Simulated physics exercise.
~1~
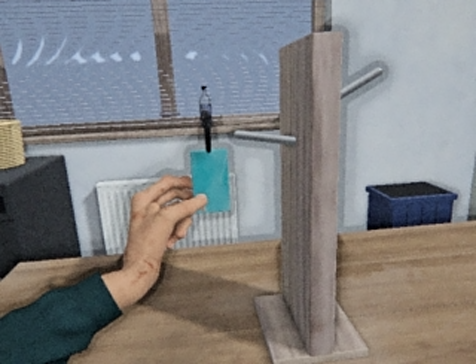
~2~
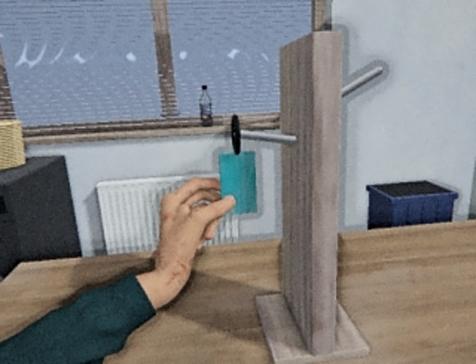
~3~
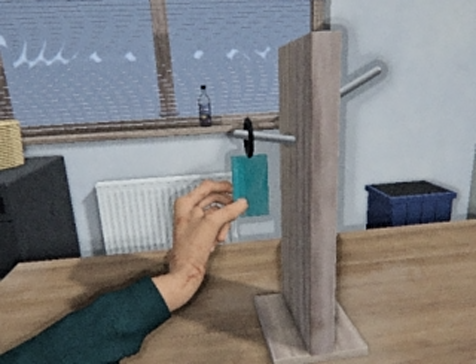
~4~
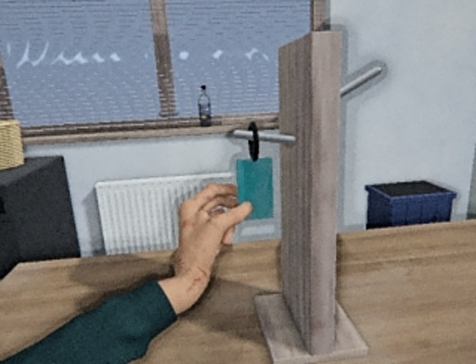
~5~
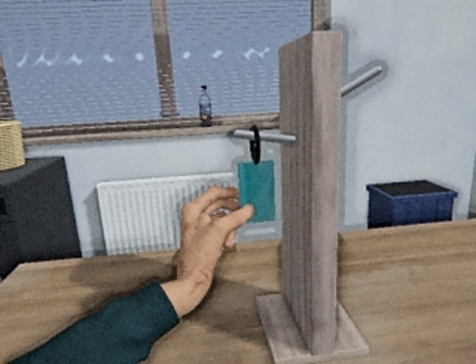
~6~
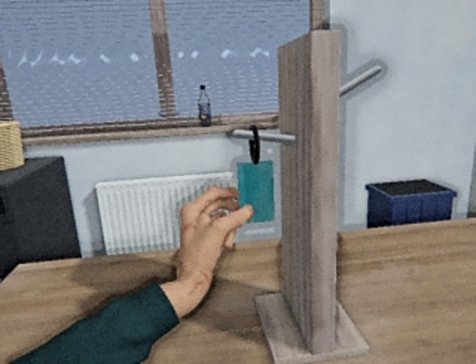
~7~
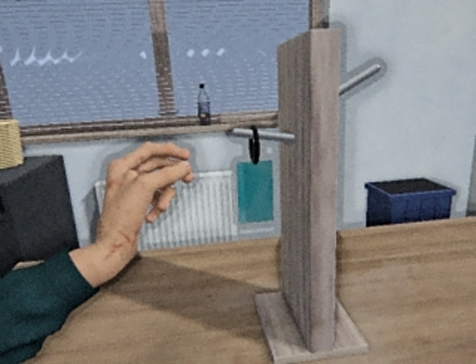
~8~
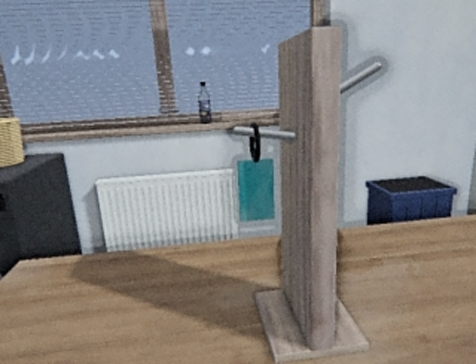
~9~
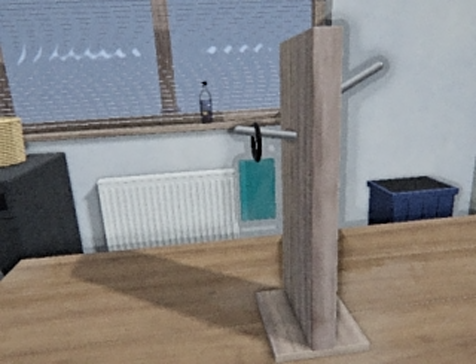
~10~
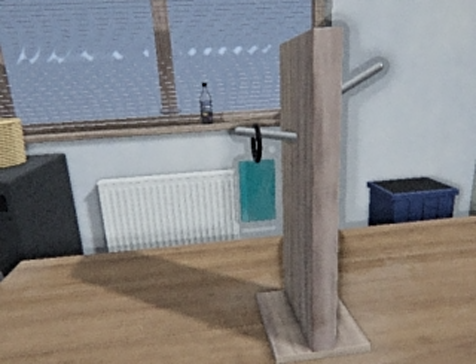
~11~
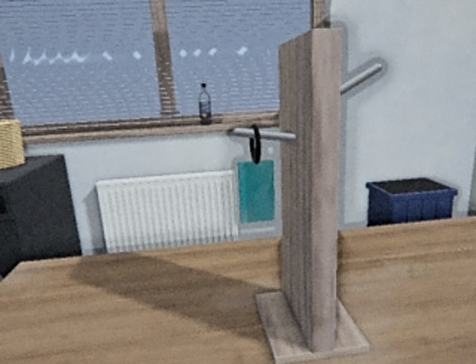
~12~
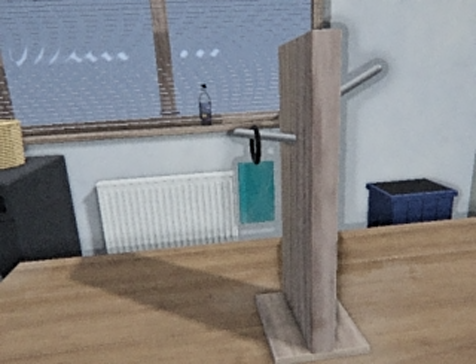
A turquoise tag is moved right onto a peg by a hand and stays hanging.
